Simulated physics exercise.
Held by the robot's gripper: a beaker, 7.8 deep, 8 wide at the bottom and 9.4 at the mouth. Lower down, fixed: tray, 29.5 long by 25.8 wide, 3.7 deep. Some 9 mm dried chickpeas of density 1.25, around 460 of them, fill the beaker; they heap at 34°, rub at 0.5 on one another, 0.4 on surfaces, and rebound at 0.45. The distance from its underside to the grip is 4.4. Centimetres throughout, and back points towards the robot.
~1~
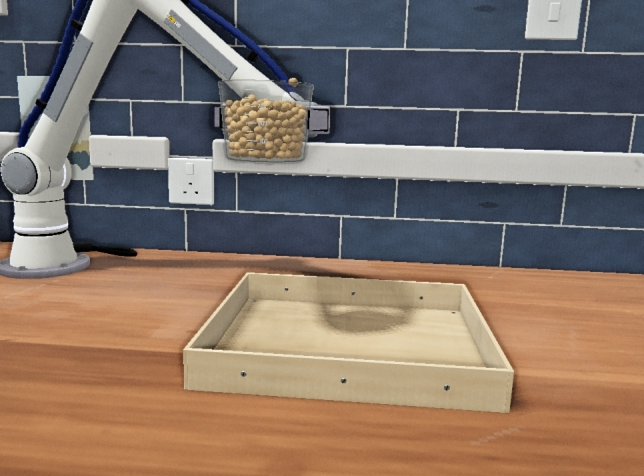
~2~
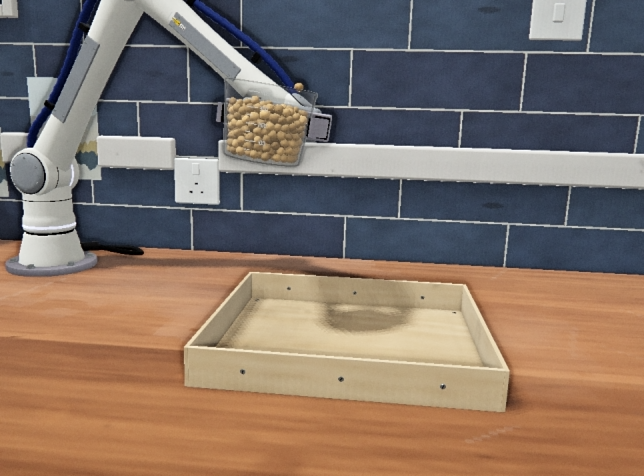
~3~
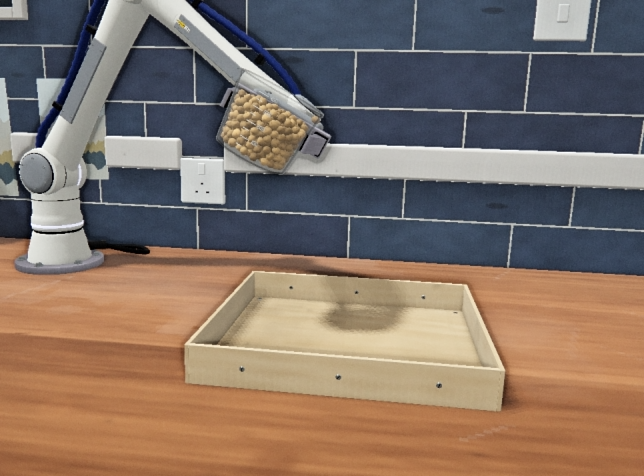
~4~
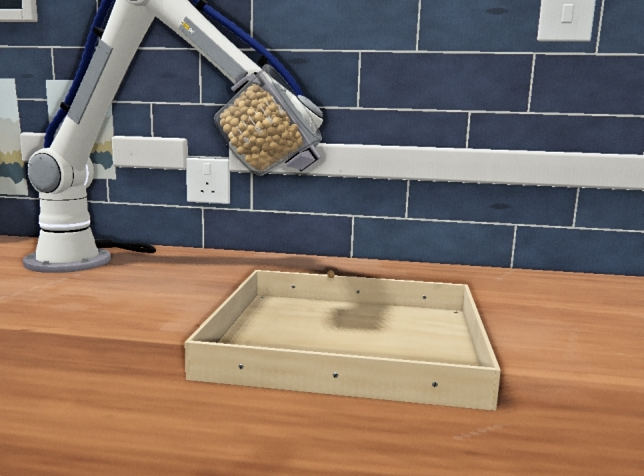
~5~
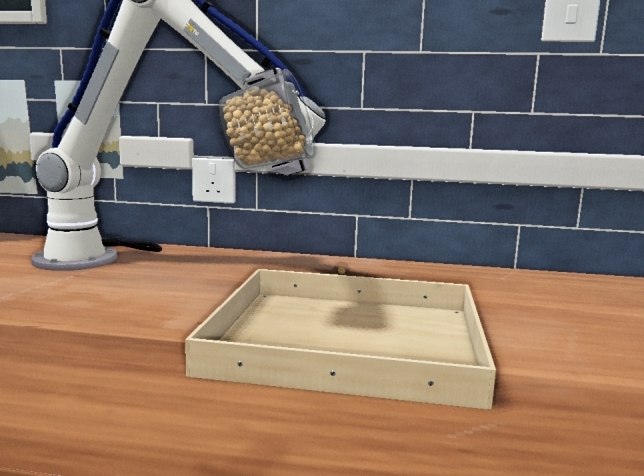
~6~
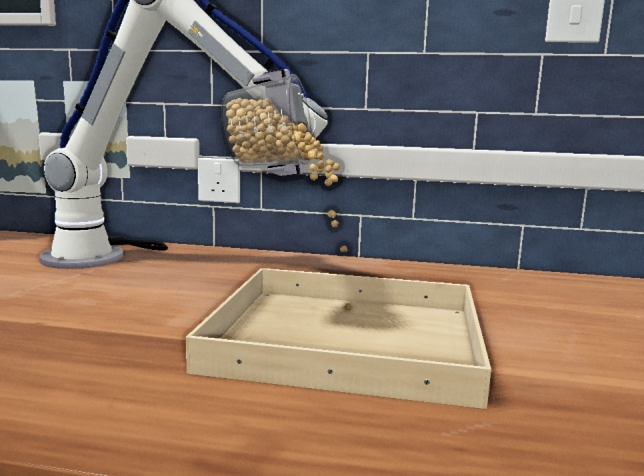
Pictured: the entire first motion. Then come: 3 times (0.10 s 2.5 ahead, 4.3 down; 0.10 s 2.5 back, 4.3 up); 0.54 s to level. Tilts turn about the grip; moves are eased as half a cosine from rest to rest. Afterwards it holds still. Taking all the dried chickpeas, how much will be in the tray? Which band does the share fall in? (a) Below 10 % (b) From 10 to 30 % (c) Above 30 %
c.
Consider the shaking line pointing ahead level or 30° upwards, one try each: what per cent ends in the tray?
Estimates, in order: 90 % then 95 %.
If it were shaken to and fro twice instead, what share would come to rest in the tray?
I'd expect close to 50 per cent then.
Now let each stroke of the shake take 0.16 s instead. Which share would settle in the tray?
40 %.
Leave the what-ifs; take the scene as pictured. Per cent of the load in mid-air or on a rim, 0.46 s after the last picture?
Estimated fraction: Near 11 %.
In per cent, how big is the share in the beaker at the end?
About 40 %.
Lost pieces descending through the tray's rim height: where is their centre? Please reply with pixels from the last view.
Estimated centre near (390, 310) in pixels.
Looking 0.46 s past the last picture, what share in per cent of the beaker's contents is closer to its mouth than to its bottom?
Share in the mouth half: About 40 %.
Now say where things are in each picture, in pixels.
Beaker middle at (266, 123), level; upper third of the load around (265, 113), from x 230 to 300, top at y 80; 461 in the beaker, in the first frame.
Beaker middle at (267, 125), tilted 8° forward; upper third of the load around (264, 114), from x 230 to 305, top at y 85, in the second frame.
Beaker middle at (266, 125), tilted 28° forward; upper third of the load around (258, 114), from x 225 to 315, top at y 95; 460 in the beaker, 1 in flight or on a rim, in the third frame.
Beaker middle at (266, 125), tilted 52° forward; upper third of the load around (258, 110), from x 225 to 330, top at y 90; 460 in the beaker, 1 in the tray, in the fourth frame.
Beaker middle at (266, 125), tilted 72° forward; upper third of the load around (259, 110), from x 225 to 340, top at y 95; 460 in the beaker, 1 in the tray, in the fifth frame.
Beaker middle at (267, 125), tilted 80° forward; upper third of the load around (257, 118), from x 230 to 350, top at y 100; 446 in the beaker, 1 in the tray, 14 in flight or on a rim, in the sixth frame.
Then, 0.46 s later, tilted 80° forward, highest piece 26 above the table; 269 in the beaker, 140 in the tray, 52 in flight or on a rim.
Then, 0.91 s later, tilted 30° forward, highest piece 26 above the table; 259 in the tray, 186 in the beaker, 10 on the table or floor, 6 in flight or on a rim.
Then, 1.34 s later, level, highest piece 26 above the table; 260 in the tray, 186 in the beaker, 15 on the table or floor.
Then, 2.39 s later, level, highest piece 26 above the table; 260 in the tray, 186 in the beaker, 15 on the table or floor.
At rest, 260 in the tray, 186 in the beaker, 15 on the table or floor. That is 56 % in the tray.
